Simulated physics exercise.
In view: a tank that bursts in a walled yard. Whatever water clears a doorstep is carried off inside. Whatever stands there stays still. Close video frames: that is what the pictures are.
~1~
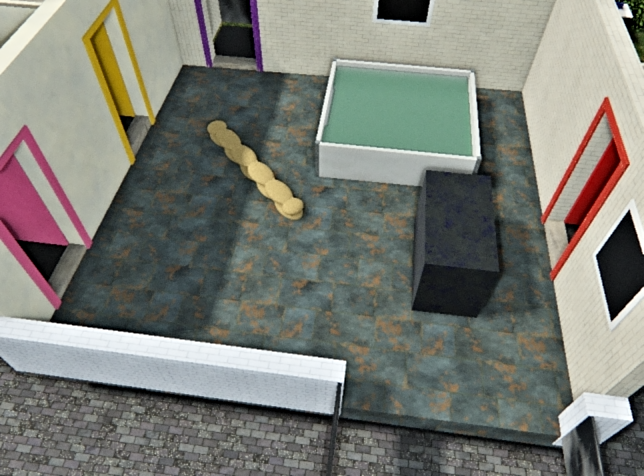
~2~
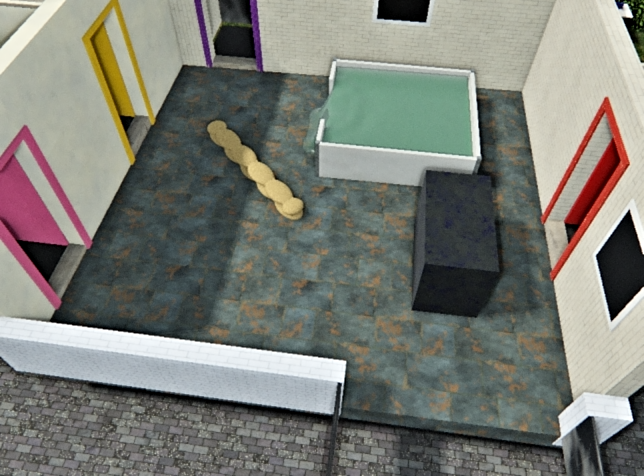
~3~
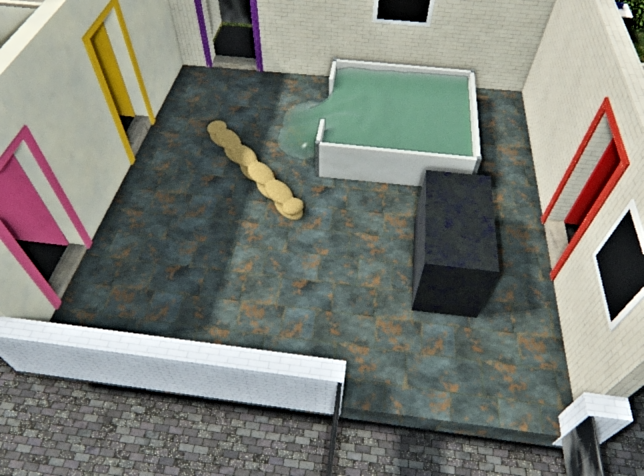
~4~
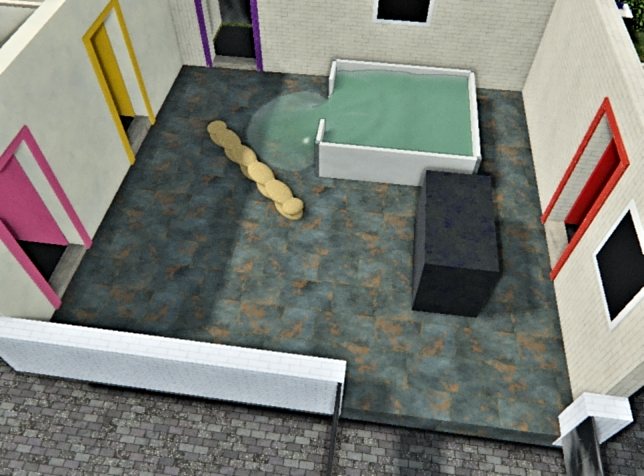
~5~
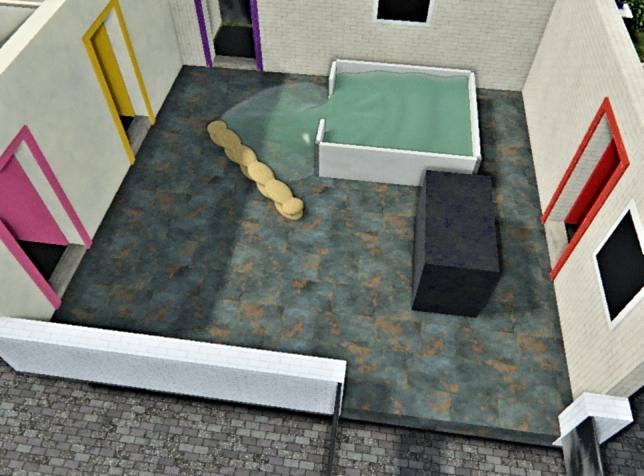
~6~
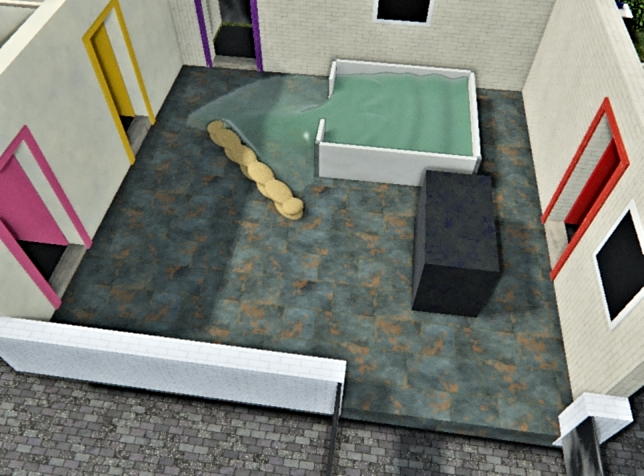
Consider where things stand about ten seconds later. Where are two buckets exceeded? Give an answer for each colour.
The pink door will be at or under the cap; the yellow door will be at or under the cap; the red door will be at or under the cap; the purple door will be over the cap.
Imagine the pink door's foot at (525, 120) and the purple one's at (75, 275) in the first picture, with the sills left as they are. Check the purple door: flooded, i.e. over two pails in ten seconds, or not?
Note: Purple one comes out below.
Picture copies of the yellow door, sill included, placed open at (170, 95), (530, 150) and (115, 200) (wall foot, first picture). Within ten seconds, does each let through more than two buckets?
First door gets past it, second door doesn't reach it, third door doesn't reach it.
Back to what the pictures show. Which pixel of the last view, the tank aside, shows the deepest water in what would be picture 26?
That would be (183, 66).
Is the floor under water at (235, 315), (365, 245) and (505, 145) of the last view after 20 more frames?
In that order the points end up high and dry, soaked and high and dry.
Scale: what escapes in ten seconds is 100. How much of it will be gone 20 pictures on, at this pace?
I'd estimate some 25 per cent.
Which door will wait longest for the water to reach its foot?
Answer - the door marked red.
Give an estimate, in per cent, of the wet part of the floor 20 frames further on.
I'd say close to 40 per cent.
A moment on, water covers 20 % of the floor; the pink door not reached, the yellow door wet at the sill, nothing in, the red door not reached, the purple door wet at the sill, nothing in.
Next, water covers 30 % of the floor; the pink door not reached, the yellow door wet at the sill, nothing in, the red door not reached, the purple door under two buckets in.
Then, water covers 40 % of the floor; the pink door wet at the sill, nothing in, the yellow door wet at the sill, nothing in, the red door not reached, the purple door far over two buckets in.
Later, water covers 75 % of the floor; the pink door wet at the sill, nothing in, the yellow door wet at the sill, nothing in, the red door wet at the sill, nothing in, the purple door far over two buckets in.
In the end, water covers 95 % of the floor; the pink door under two buckets in, the yellow door wet at the sill, nothing in, the red door wet at the sill, nothing in, the purple door far over two buckets in.
